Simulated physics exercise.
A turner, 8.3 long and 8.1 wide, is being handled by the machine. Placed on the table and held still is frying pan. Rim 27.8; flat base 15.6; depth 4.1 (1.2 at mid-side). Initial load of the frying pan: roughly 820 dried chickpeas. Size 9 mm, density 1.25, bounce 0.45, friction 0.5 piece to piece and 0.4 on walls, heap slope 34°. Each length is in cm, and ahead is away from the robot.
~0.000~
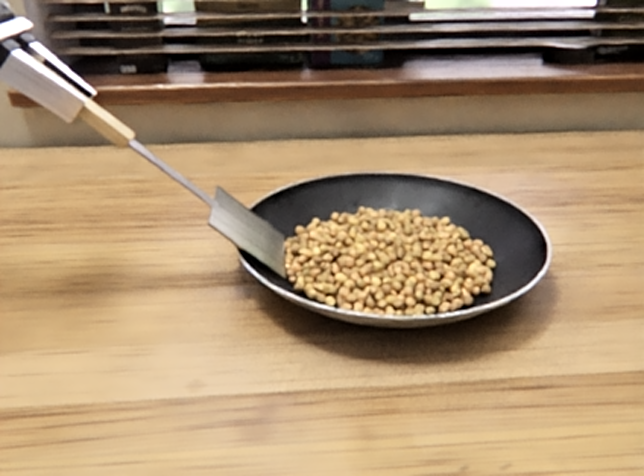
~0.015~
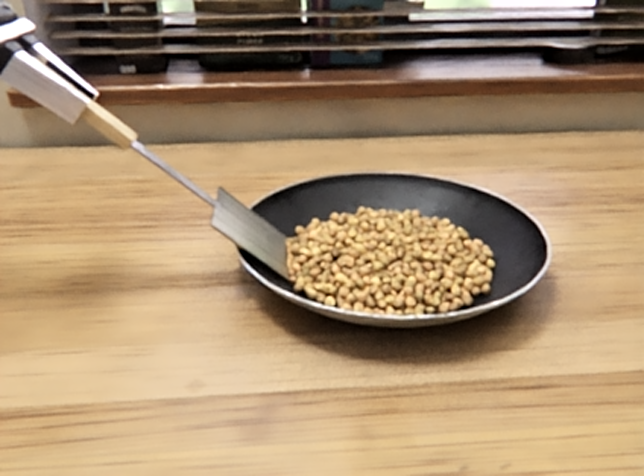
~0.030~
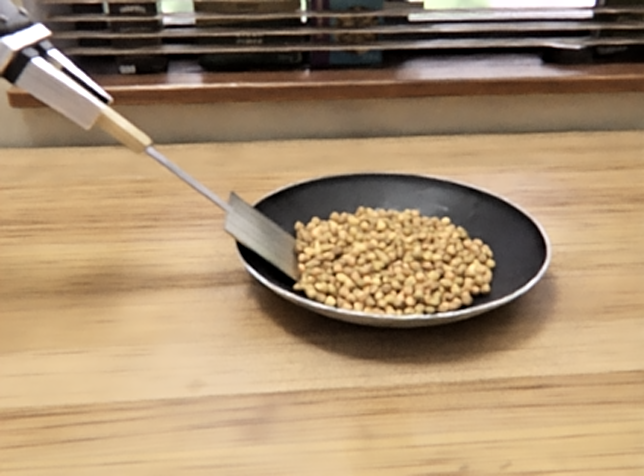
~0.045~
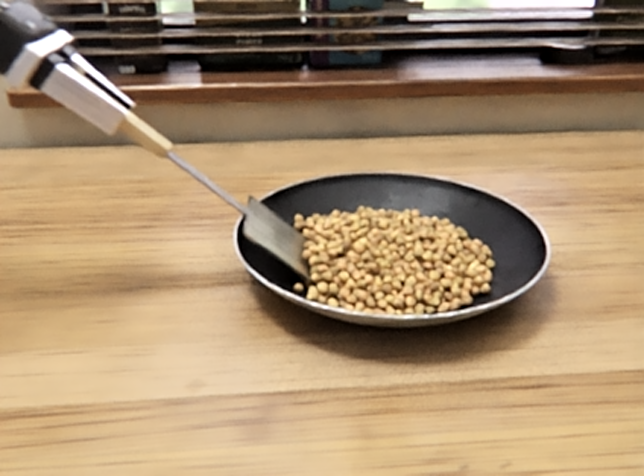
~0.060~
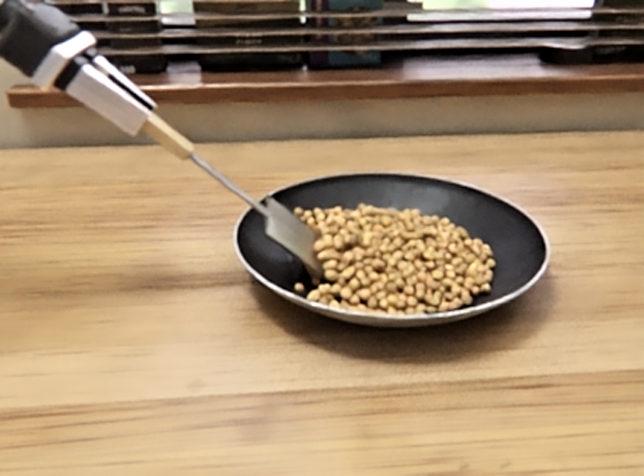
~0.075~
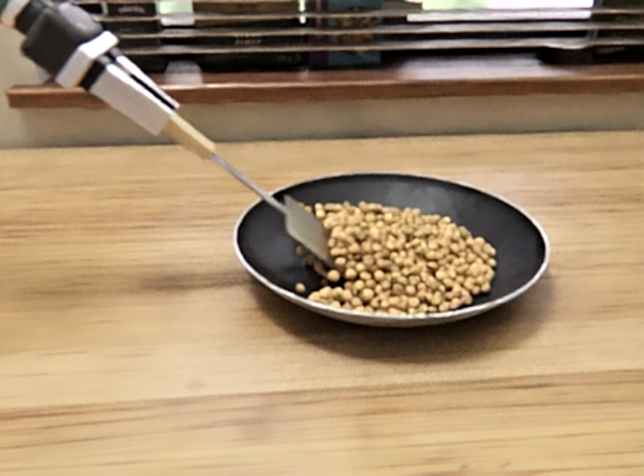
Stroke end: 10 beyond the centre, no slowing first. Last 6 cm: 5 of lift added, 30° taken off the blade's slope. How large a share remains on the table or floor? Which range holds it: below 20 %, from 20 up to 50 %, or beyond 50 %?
The range from 20 up to 50 %.
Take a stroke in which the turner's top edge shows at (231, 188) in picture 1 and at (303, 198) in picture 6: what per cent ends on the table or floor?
Some 25 per cent.
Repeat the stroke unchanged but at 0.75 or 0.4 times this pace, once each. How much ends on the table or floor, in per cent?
First try around 15 %, second try around 10 %.
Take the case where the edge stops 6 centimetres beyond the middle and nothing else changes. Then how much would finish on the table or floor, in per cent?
Roughly 15 %.
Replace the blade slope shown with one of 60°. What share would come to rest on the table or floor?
Result, estimated: 25 %.
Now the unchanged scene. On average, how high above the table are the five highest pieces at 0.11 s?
They are near 7 cm up.
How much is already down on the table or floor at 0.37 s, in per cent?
Share at that moment: About 10 %.
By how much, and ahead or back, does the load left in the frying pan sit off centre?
It sits near 3.5 centimetres ahead of centre.
After 0.11 s, sloping 43°, highest piece 7 above the table; 817 in the frying pan.
After 0.15 s, sloping 35°, highest piece 8 above the table; 817 in the frying pan.
After 0.37 s, sloping 13°, highest piece 14 above the table; 605 in the frying pan, 84 on the table or floor, 128 on the blade or in flight.
After 1.42 s, sloping 13°, highest piece 4 above the table; 605 in the frying pan, 212 on the table or floor.
At rest, 605 in the frying pan, 212 on the table or floor. That is 26 % on the table or floor.
